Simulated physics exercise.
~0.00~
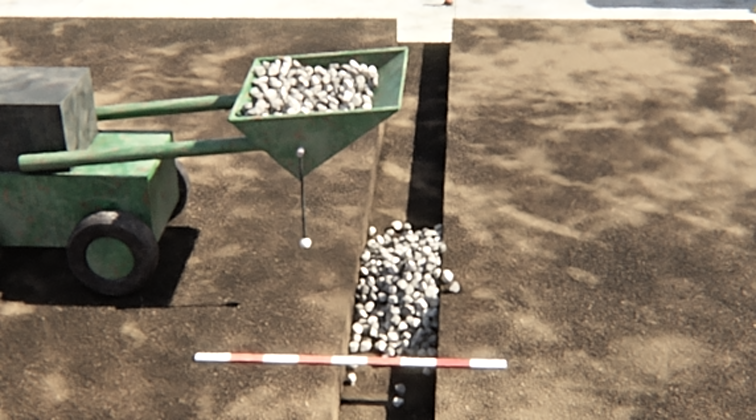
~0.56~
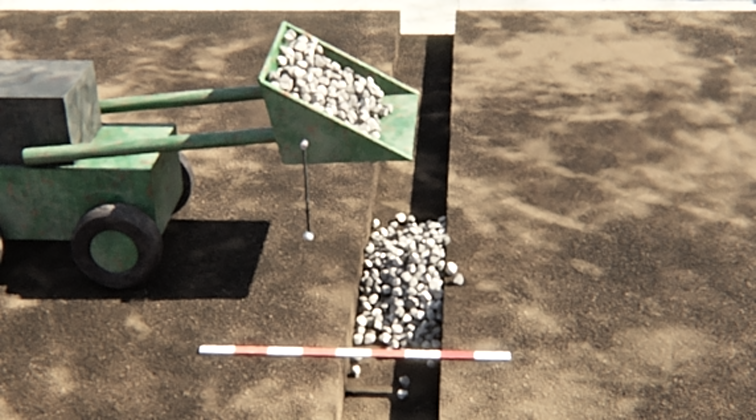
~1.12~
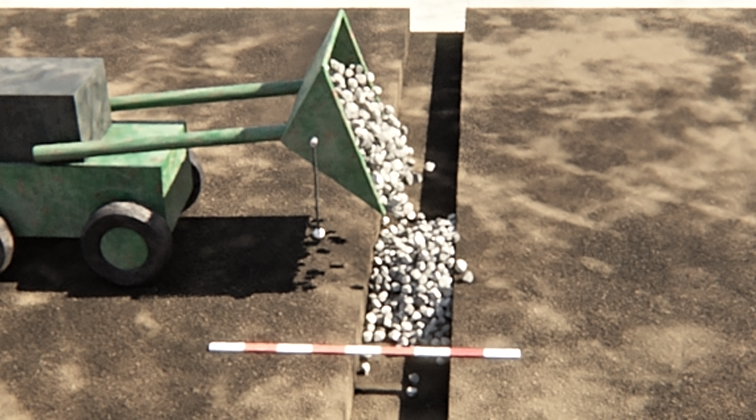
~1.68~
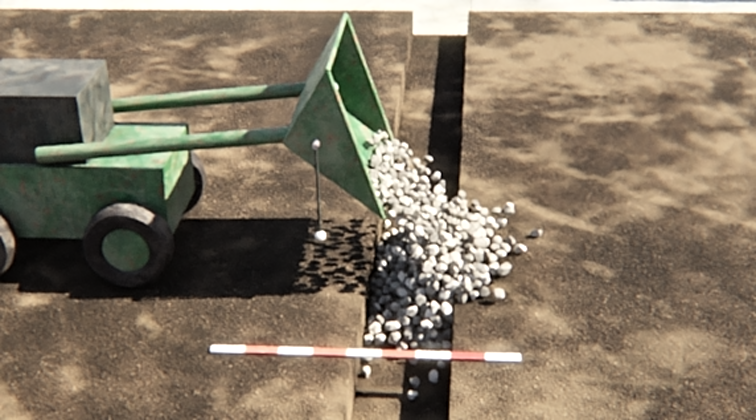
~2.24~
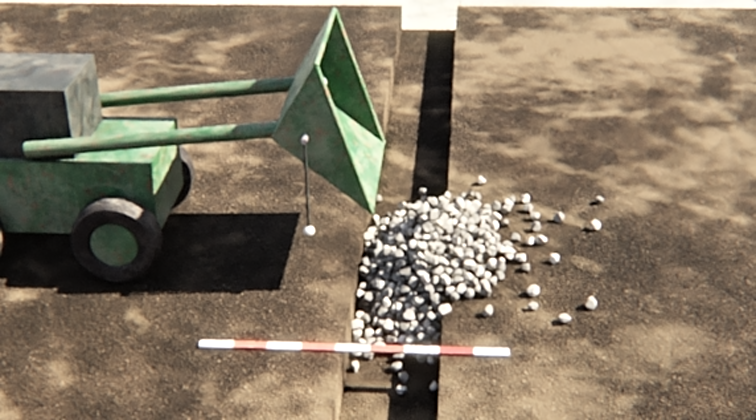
A small green loader with a dark grey block on top stands at the left on brown, dappled ground, seen from above by a slightly swaying camera. Its raised bucket holds pale stones beside a narrow, straight-sided trench, where an earlier heap already lies behind a red-and-white striped staff. The bucket tips steeply forward to the right, and the stones slide down and pour over its lip onto the heap. The pile swells above the trench and spills across its right edge. Finally the emptied bucket stays tilted, with most stones heaped in the trench and others scattered on the ground beyond.
